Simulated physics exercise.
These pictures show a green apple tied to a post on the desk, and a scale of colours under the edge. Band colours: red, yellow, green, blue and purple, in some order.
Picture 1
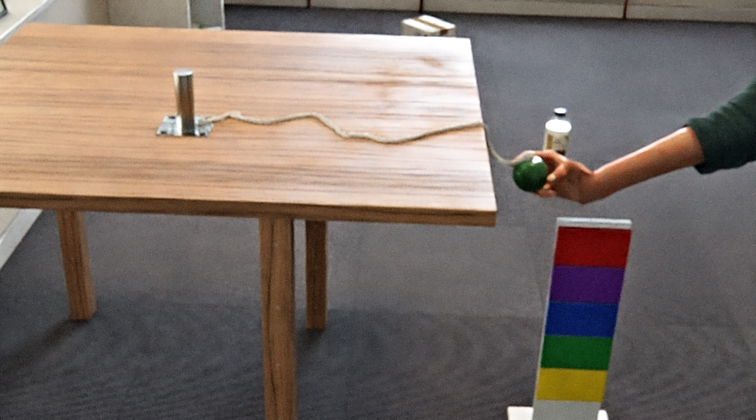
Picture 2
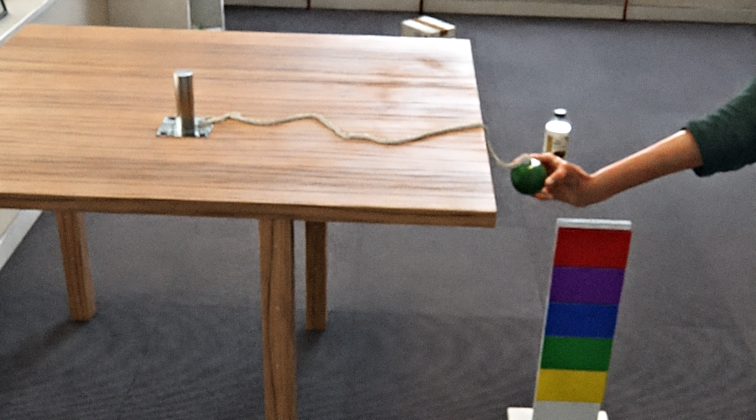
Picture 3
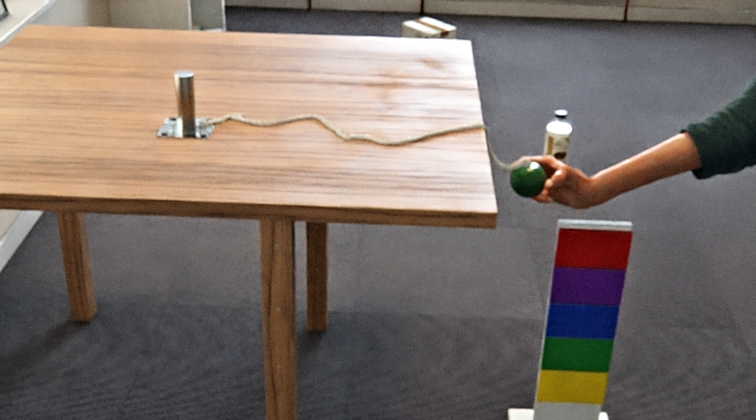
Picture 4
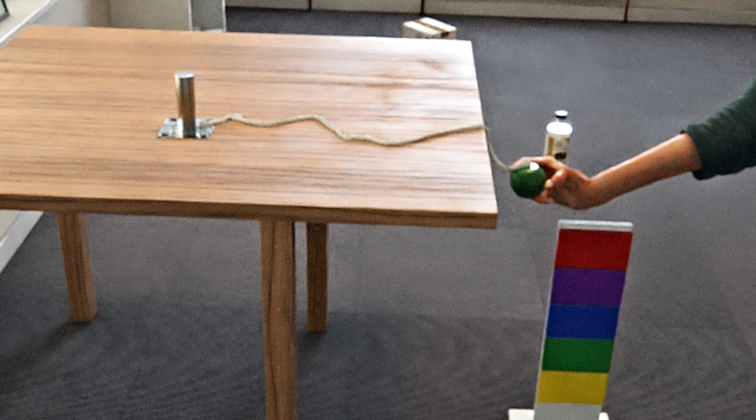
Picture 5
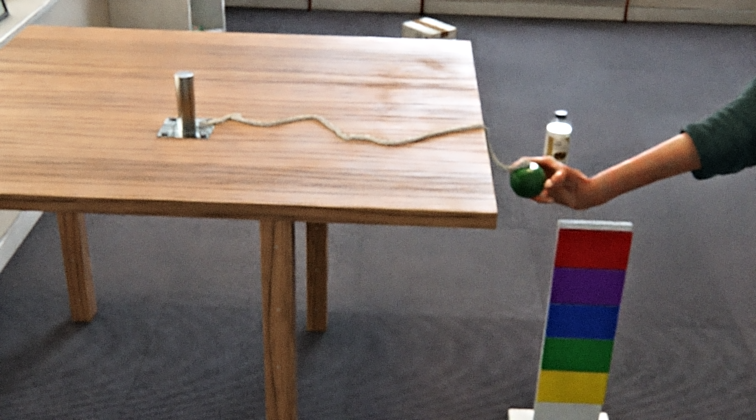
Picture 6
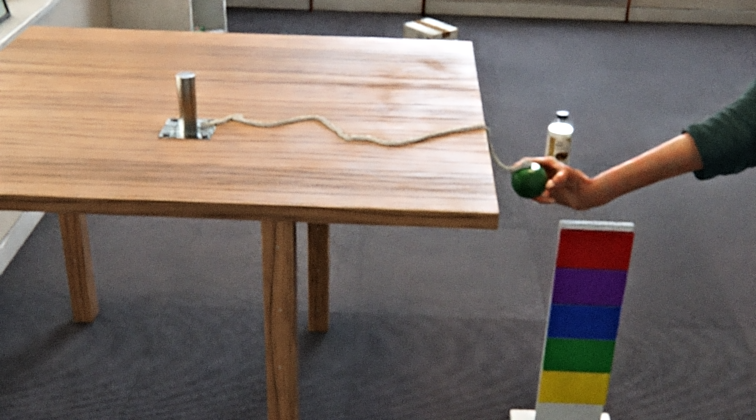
At a wooden desk, a hand holds a corded green apple almost still beyond the edge.
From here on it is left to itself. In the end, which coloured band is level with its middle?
The purple band.
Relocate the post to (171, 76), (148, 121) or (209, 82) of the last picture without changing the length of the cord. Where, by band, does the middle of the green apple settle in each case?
In that order: Red; red; purple.
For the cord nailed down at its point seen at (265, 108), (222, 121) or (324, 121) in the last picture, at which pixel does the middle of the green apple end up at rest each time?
(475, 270); (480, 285); (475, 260).
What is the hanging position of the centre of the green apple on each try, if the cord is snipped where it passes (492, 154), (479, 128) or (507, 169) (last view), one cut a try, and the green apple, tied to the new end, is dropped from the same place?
I'd expect it near (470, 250) on the first try, near (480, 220) on the second and near (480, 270) on the third.
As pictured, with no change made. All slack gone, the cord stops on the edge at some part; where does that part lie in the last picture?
Look near (408, 142).
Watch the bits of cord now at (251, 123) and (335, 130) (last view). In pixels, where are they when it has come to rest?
First one close to (287, 128), second close to (394, 129).
A little later, apple near (515, 284); level with purple.
Next, apple near (439, 287); level with purple.
Later still, apple near (484, 291); level with purple.
When it is over, apple near (478, 292); level with purple. Its centre hangs level with the purple band.
